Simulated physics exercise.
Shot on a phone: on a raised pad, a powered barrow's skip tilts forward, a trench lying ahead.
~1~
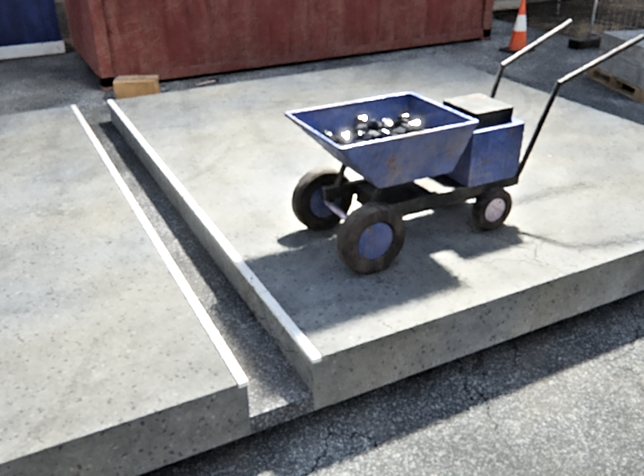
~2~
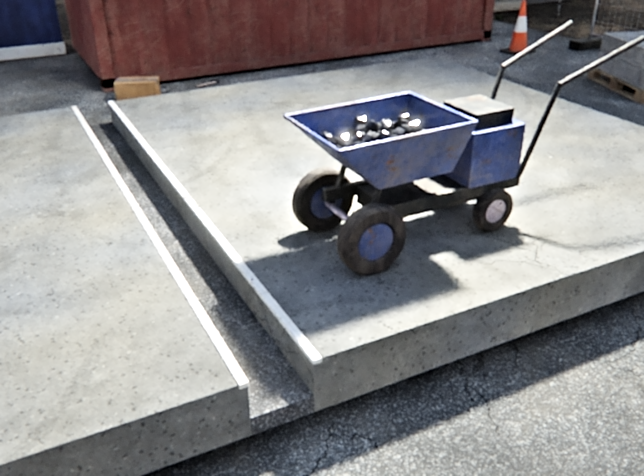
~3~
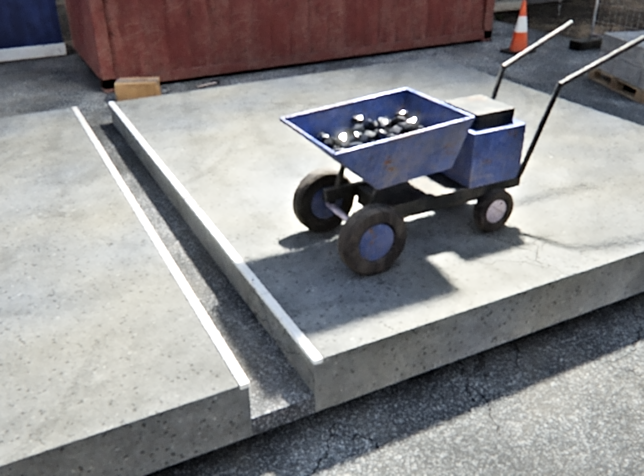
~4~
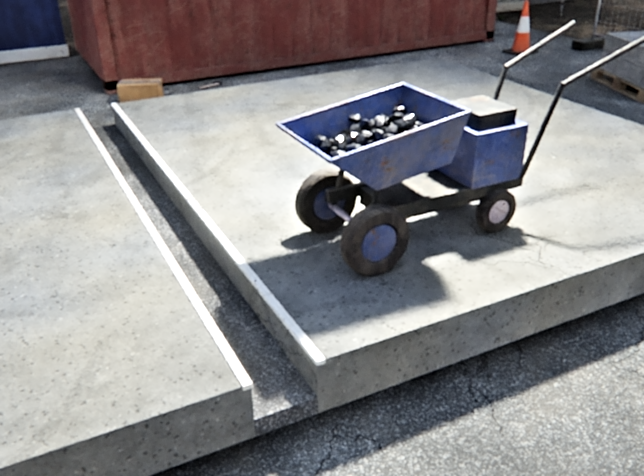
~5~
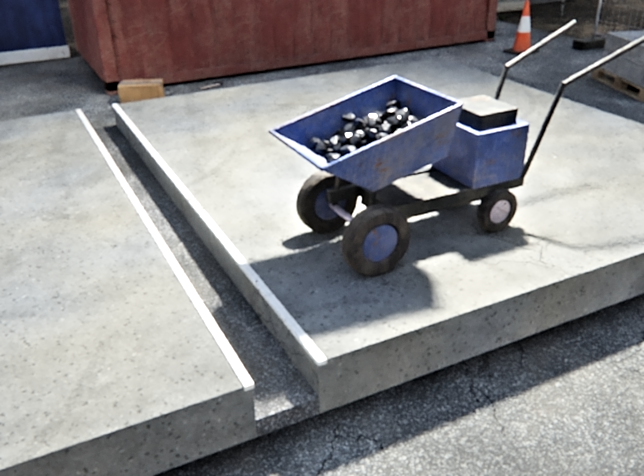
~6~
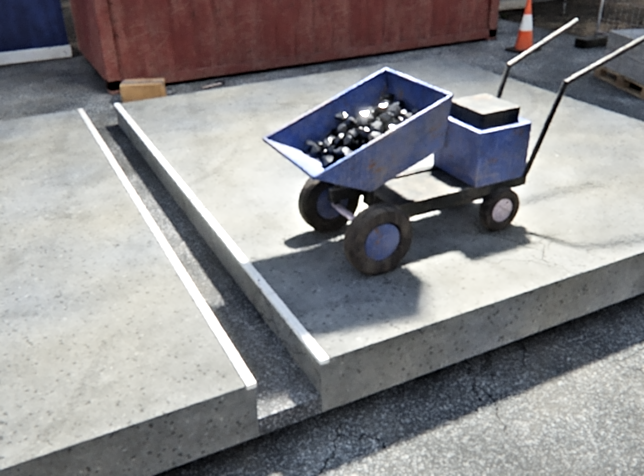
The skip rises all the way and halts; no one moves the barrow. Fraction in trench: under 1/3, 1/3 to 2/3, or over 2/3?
The trench gets above two thirds of the load.
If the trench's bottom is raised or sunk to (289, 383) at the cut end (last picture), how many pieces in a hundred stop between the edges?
I'd guess close to 80 percent.
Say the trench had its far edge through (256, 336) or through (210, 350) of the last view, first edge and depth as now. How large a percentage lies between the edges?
About 70 %, then 100 %.
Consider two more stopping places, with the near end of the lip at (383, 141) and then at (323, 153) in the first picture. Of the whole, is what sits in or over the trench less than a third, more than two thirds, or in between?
So the first position comes out as the middle third, the second as beyond two thirds.
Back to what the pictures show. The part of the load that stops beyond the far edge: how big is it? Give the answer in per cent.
Estimate: Around 0 per cent.
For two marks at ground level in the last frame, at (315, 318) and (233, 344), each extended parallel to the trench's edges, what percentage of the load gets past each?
About 100 % and 0 %.
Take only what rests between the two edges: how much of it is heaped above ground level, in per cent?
I'd say around 0 percent.
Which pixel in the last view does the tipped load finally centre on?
Roughly at pixel (227, 303).
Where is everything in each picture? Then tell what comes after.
The first picture shows lip of the skip at (340, 150), level; top of the load at (393, 135), lumps of coal; first edge of the trench at (288, 322); far edge at (219, 343), the trench over half as wide as the skip, and about half as deep as wide.
The second picture shows lip of the skip at (339, 152), level; top of the load at (393, 135).
The third picture shows lip of the skip at (335, 155), tipped barely; top of the load at (400, 131).
The fourth picture shows lip of the skip at (330, 161), tipped a little; top of the load at (397, 128).
The fifth picture shows lip of the skip at (322, 169), tipped a little; top of the load at (391, 125).
The sixth picture shows lip of the skip at (315, 178), tipped clearly; top of the load at (397, 121); first edge of the trench at (296, 324); far edge at (227, 345).
Soon after the last picture, skip tipped steeply; all in the skip.
A little later, skip tipped right over; about two thirds in the skip; a stray few short of the trench; about a third in or heaped over the trench.
Later still, skip tipped right over; all in or heaped over the trench.
At rest, skip tipped right over; all in or heaped over the trench; none beyond it.
